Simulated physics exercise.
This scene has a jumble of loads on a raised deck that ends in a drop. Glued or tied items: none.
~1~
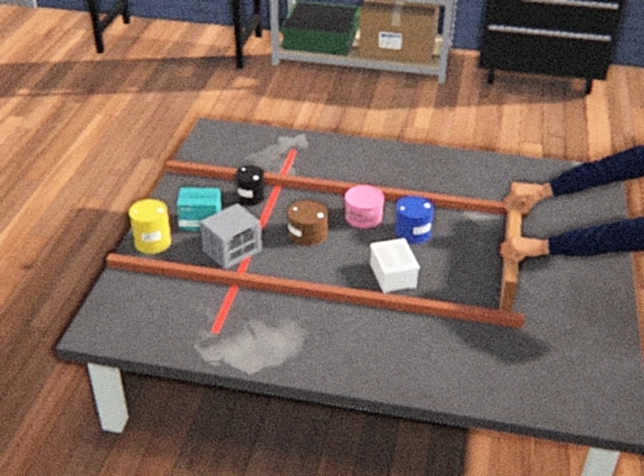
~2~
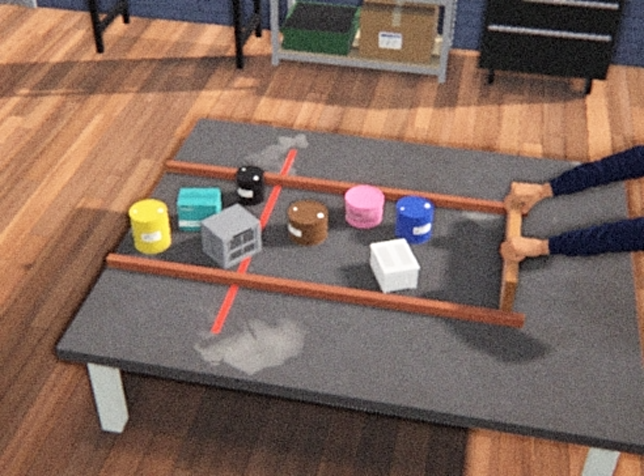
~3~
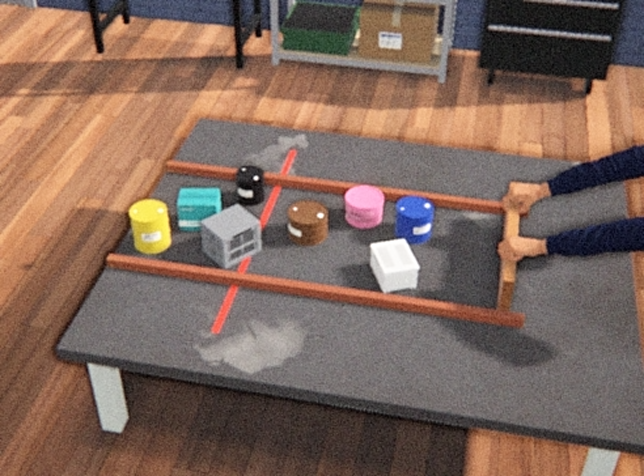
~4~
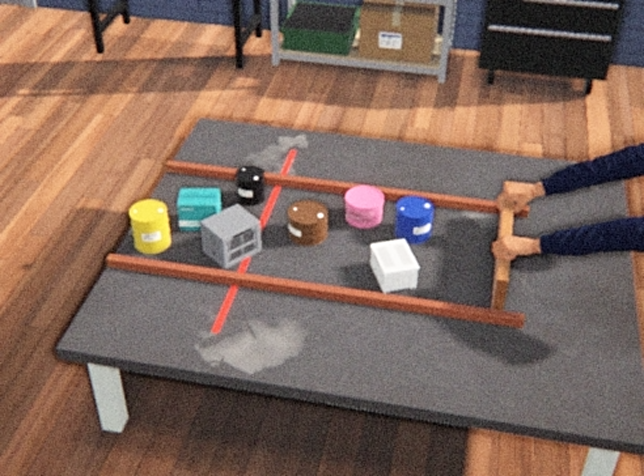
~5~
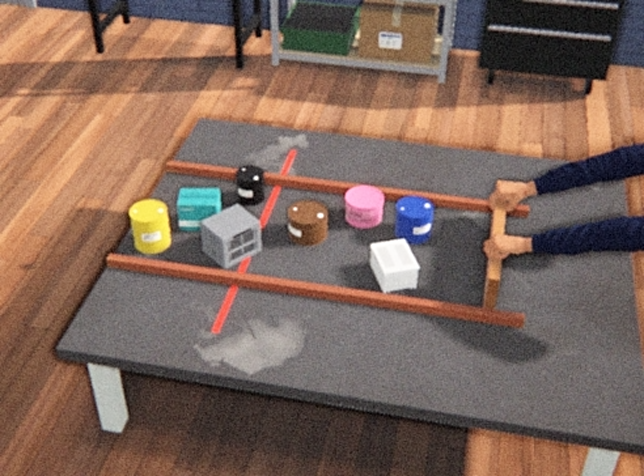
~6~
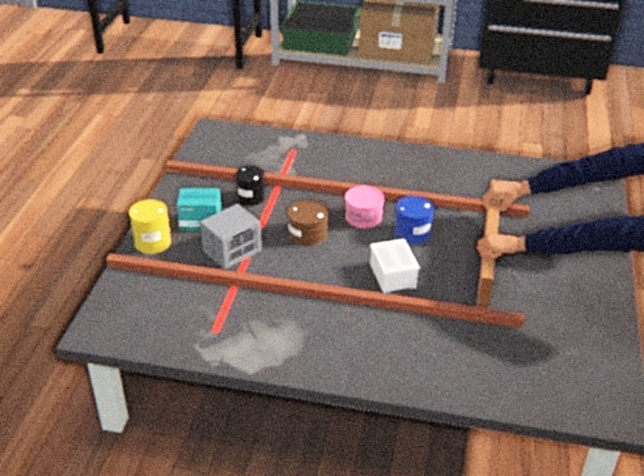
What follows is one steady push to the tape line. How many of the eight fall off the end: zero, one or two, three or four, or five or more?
It is going to spill none of them.
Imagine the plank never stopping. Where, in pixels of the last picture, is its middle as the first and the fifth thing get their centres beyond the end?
The middle sits near (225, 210) at the first moment and near (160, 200) at the second.
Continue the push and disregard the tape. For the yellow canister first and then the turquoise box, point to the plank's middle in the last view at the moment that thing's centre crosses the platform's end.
Around (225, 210), then around (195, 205).
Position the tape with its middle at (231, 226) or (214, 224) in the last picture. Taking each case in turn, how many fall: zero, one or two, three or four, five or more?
Taking the two places as listed: None at all, then one to two.
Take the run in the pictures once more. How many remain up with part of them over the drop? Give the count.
The total here is 0.
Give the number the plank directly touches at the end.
The count is 4.
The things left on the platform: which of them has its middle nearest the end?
The foremost one is the yellow canister.
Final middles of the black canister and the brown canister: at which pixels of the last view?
Final centres, in order: Near (225, 184), near (236, 226).
Soon after, none off yet; yellow canister at rest near (150, 227); turquoise box at rest near (200, 210); black canister at rest near (250, 186).
In the end, the number that fall off is zero.
